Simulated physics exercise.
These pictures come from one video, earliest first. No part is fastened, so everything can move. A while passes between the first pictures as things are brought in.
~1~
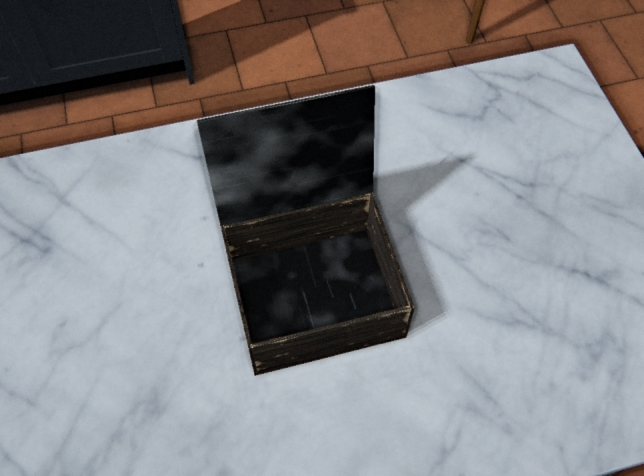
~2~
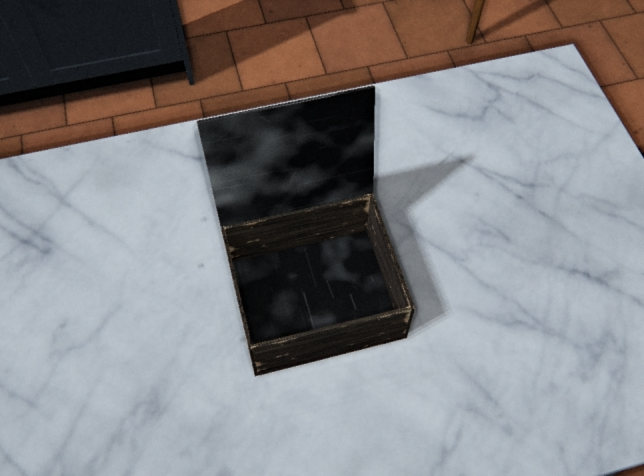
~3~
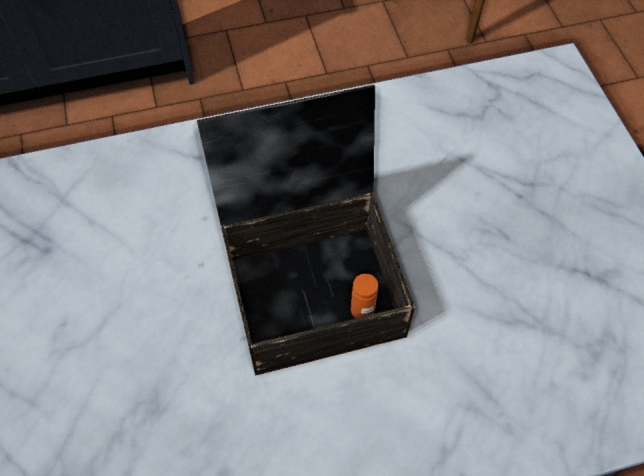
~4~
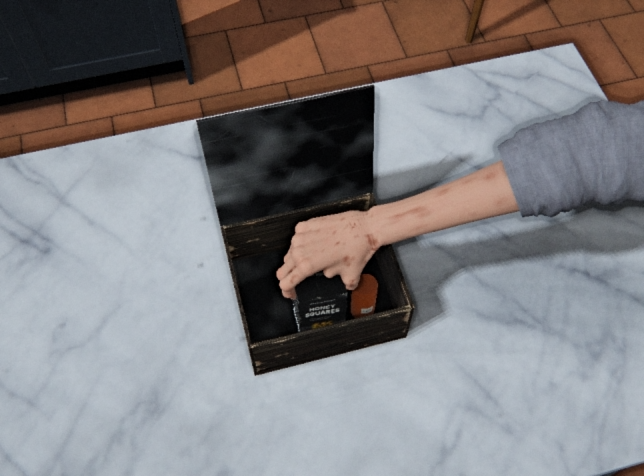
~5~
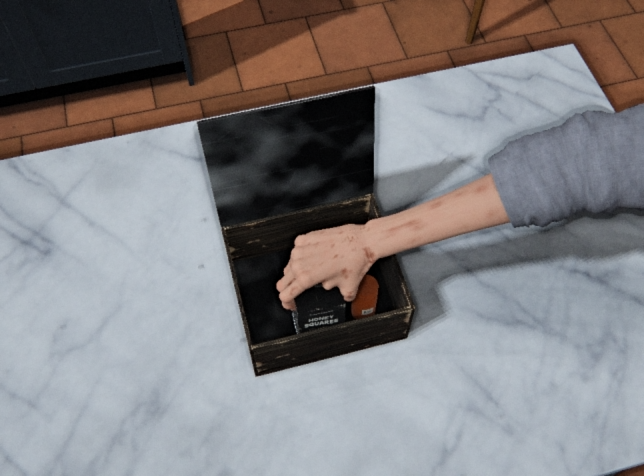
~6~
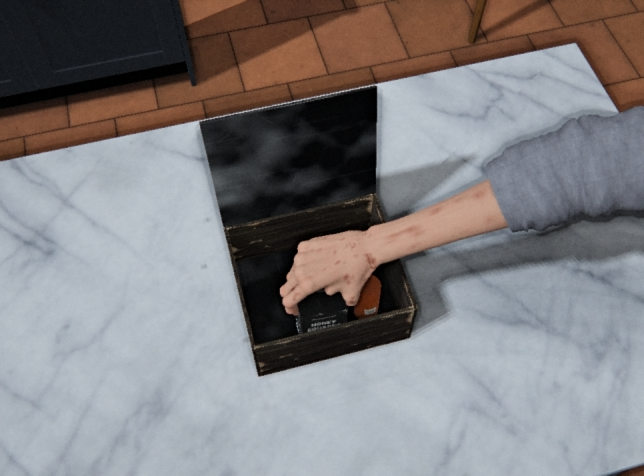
On a marble counter, an orange shaker appears in an open dark wooden box, then a hand lowering a black carton beside it.
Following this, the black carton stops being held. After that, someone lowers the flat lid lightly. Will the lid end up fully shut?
No: The lid is kept from dropping.
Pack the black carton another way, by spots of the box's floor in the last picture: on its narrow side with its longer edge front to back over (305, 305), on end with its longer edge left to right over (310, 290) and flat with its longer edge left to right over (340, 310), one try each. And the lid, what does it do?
In order, the lid fits down, then gets blocked, then gets blocked.
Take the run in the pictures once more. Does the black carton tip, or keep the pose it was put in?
Looking at the last picture, it is left as set.
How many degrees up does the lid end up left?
The lid sits around 12° above the rim.
Then, 1.20 s past the last view, lid starting down.
Then, 1.70 s past the last view, lid 50° above the rim.
Then, 2.00 s past the last view, lid 20° above the rim.
Then, 3.40 s past the last view, lid 13° above the rim.
Finally, lid 13° above the rim; both still in place. Final places as the last picture's camera would see them, black carton near (321, 317).
